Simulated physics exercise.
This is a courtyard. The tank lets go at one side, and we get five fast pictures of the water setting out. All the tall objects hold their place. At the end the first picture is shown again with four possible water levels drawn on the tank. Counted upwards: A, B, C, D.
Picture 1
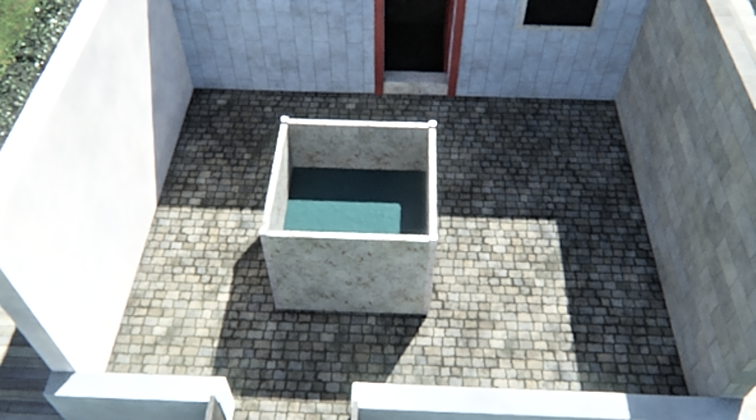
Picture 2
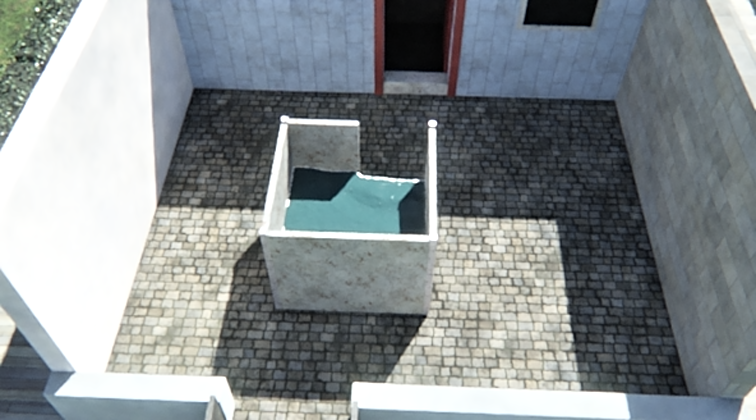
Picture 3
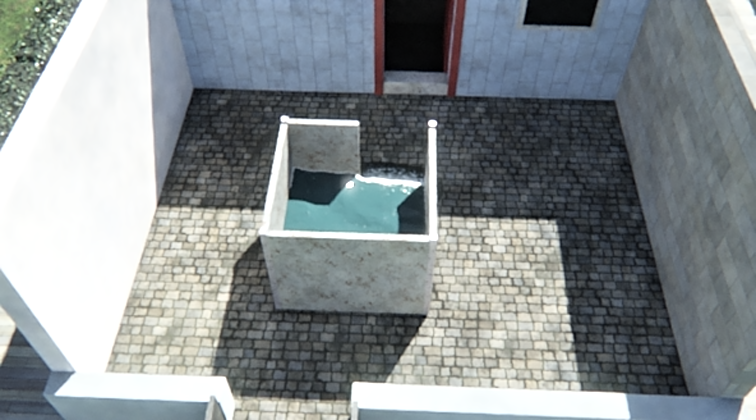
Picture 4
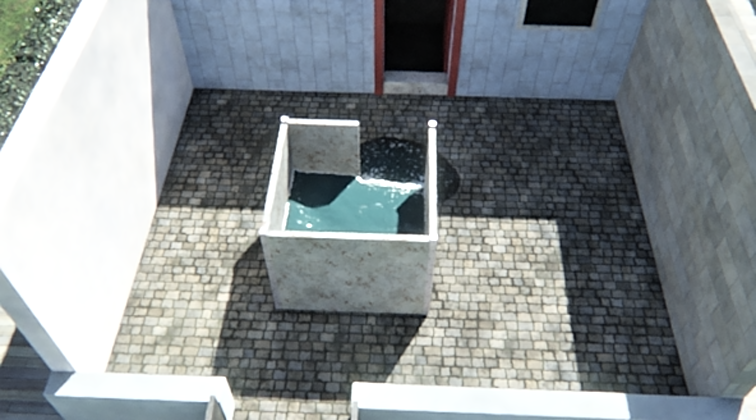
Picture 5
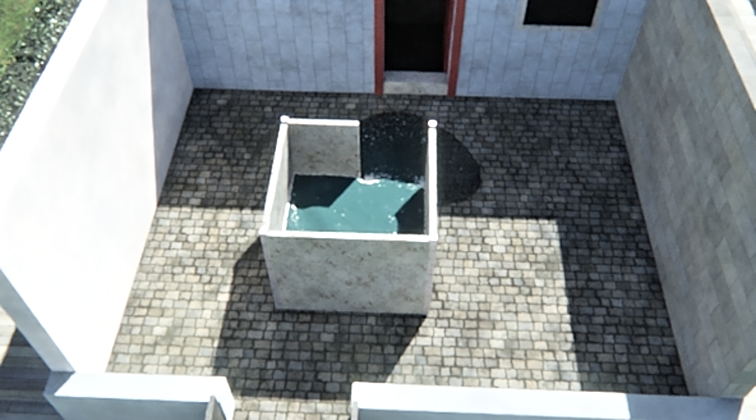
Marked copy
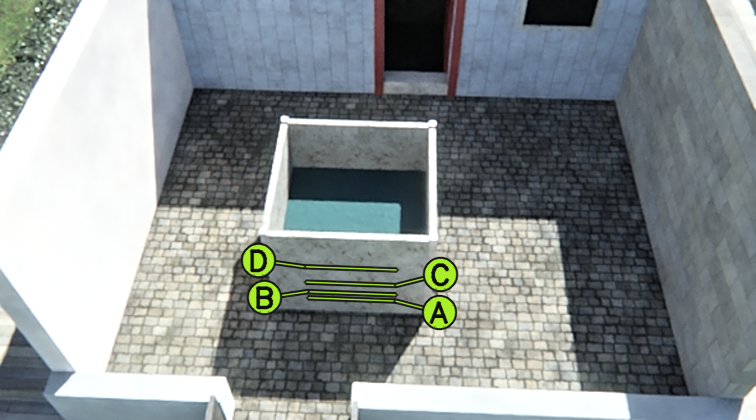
To begin with, still green water fills a square, pale-walled tank in a cobbled courtyard, facing a red-framed doorway. Part of the tank's back wall is then gone, and the water surges toward the gap, churning white, before a dark wet patch spreads over the paving behind and to the right.
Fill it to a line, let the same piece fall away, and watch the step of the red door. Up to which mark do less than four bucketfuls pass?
C is the one.
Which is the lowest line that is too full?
That is line D.
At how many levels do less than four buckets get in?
Three of the four.
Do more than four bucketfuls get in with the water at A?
No.
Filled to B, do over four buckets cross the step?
No.
On the marked copy, A at (351, 299); B at (351, 293); C at (351, 283); D at (350, 268); from the bottom up A, B, C, D.
With A, nothing gets over.
With B, nothing gets over.
With C, a bucket or two gets in.
With D, about 14 bucketfuls get in.
